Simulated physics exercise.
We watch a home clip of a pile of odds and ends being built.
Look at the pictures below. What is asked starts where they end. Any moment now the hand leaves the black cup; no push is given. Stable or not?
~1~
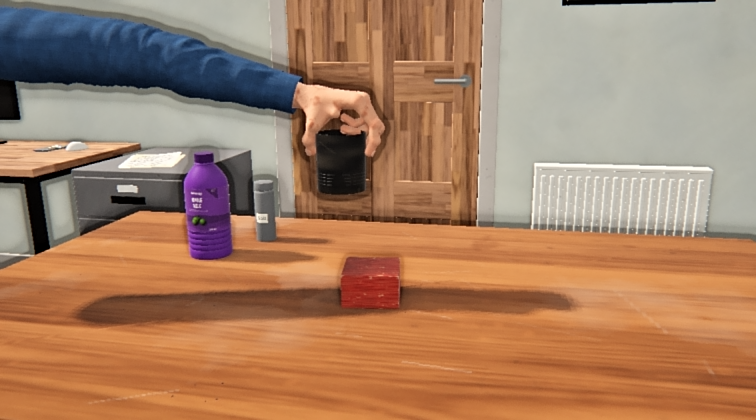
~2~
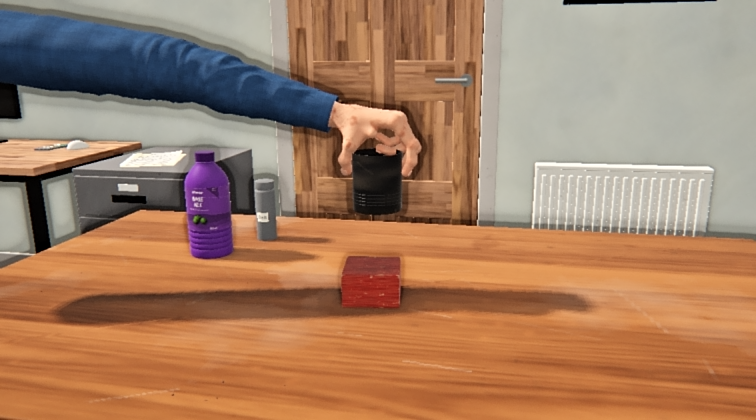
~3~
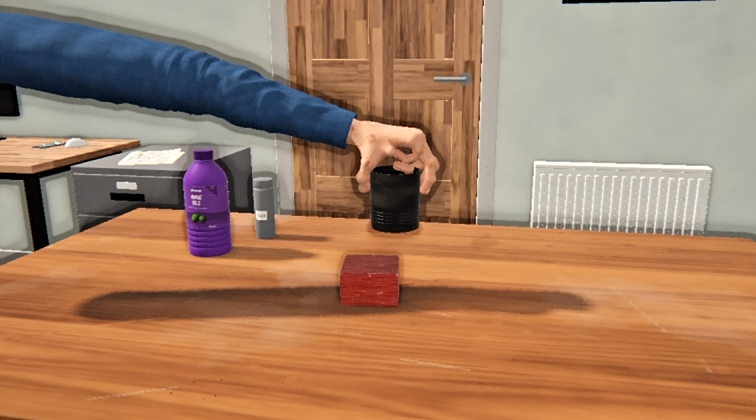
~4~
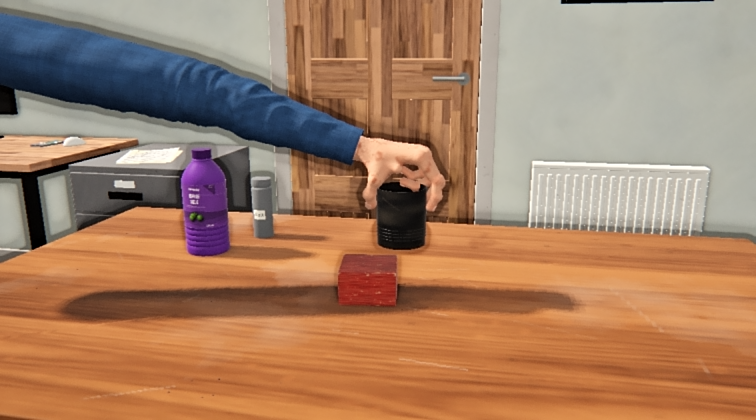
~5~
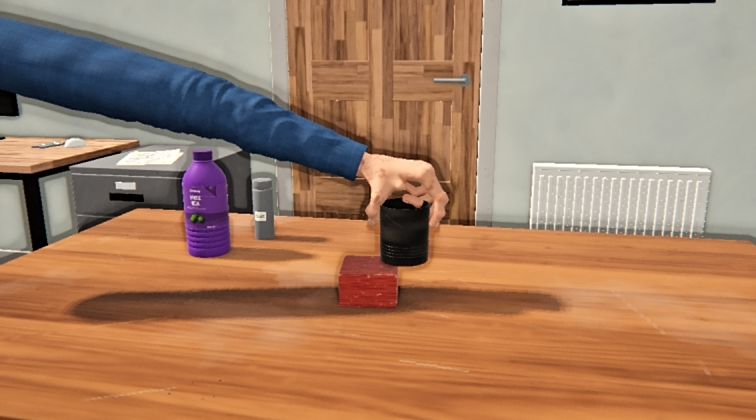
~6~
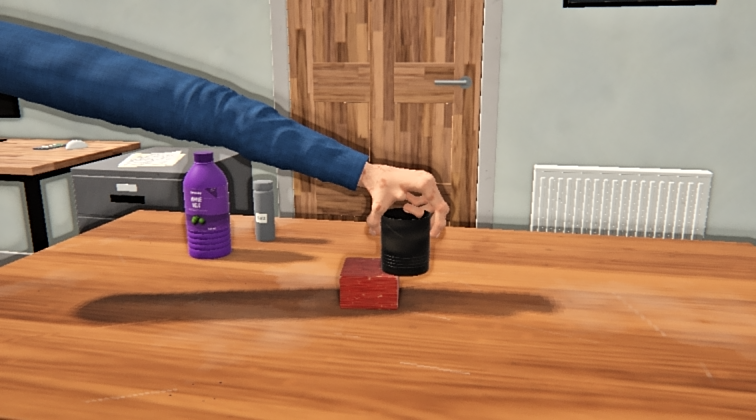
The tower does not stay put.
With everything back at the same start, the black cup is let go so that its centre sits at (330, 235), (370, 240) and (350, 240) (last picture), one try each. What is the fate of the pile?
Lab note - case 1: Collapse; case 2: No collapse; case 3: No collapse.
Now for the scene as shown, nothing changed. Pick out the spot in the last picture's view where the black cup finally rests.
It ends near (463, 281).
Then, 0.30 s past the last view, black cup rocked 51° from its first pose near (427, 259).
Then, 0.40 s past the last view, black cup now fallen.
Then, 0.50 s past the last view, things are still on the move.
Then, 1.80 s past the last view, nothing new.
Finally, fallen, black cup; the other 3 still in place. Final places as the last picture's camera would see them, black cup near (463, 281). The pile loses its balance.
